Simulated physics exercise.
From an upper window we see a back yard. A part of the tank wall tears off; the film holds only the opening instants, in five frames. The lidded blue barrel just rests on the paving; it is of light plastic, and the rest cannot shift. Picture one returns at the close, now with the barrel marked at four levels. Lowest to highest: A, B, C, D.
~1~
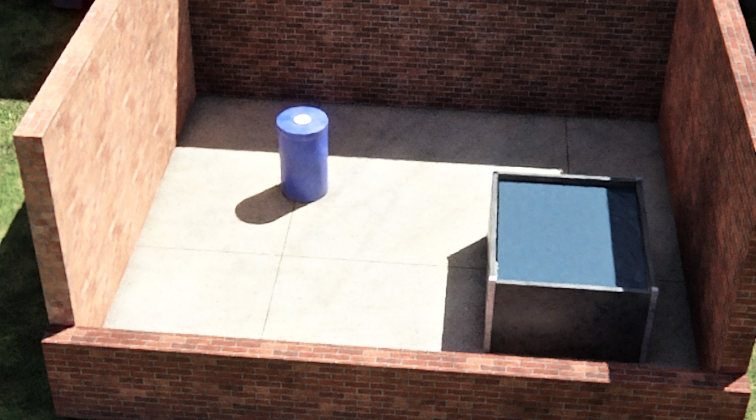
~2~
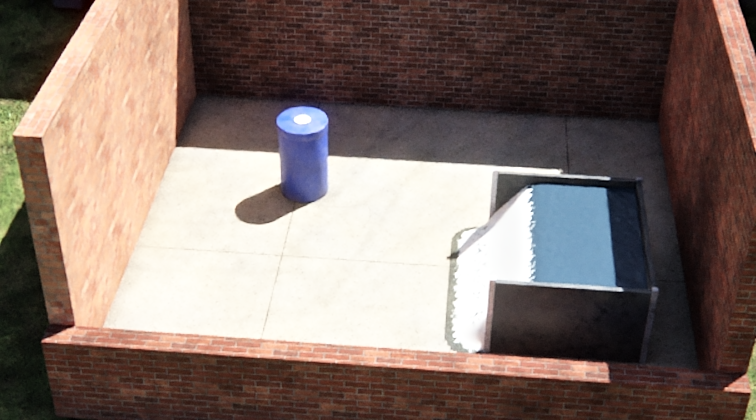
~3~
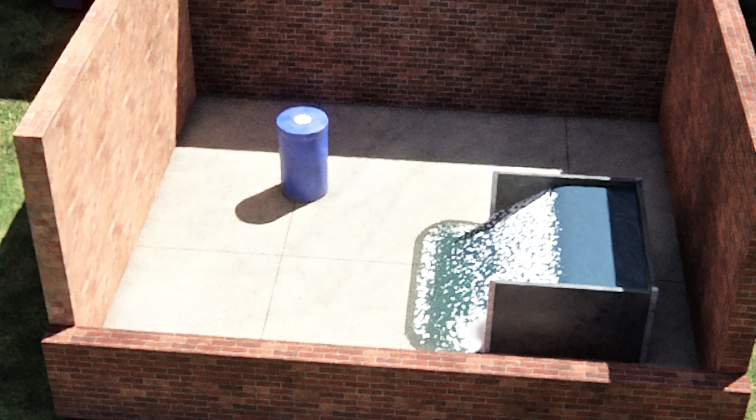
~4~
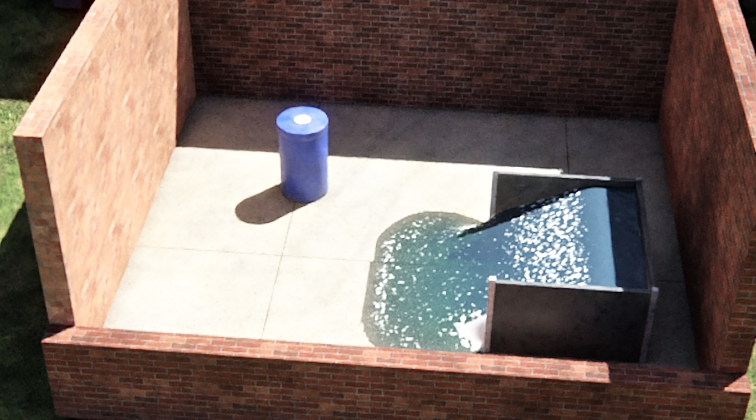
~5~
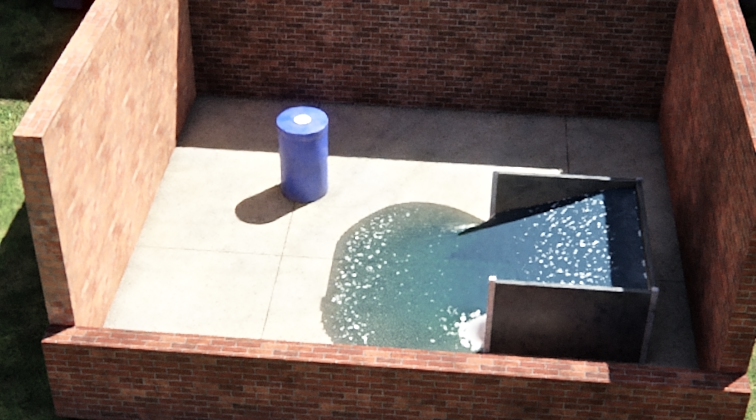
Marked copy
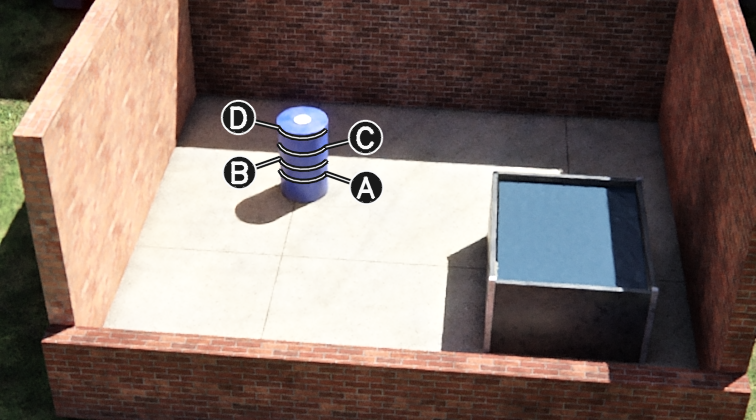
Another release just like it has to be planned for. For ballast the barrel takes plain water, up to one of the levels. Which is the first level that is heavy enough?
A will do.
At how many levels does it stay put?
All of them.
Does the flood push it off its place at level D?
No, not at all.
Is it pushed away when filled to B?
No, not at all.
On the marked copy, A at (300, 181); B at (300, 169); C at (300, 154); D at (299, 138); from the bottom up A, B, C, D.
With A, it does not move.
With B, it does not move.
With C, it does not move.
With D, it does not move.
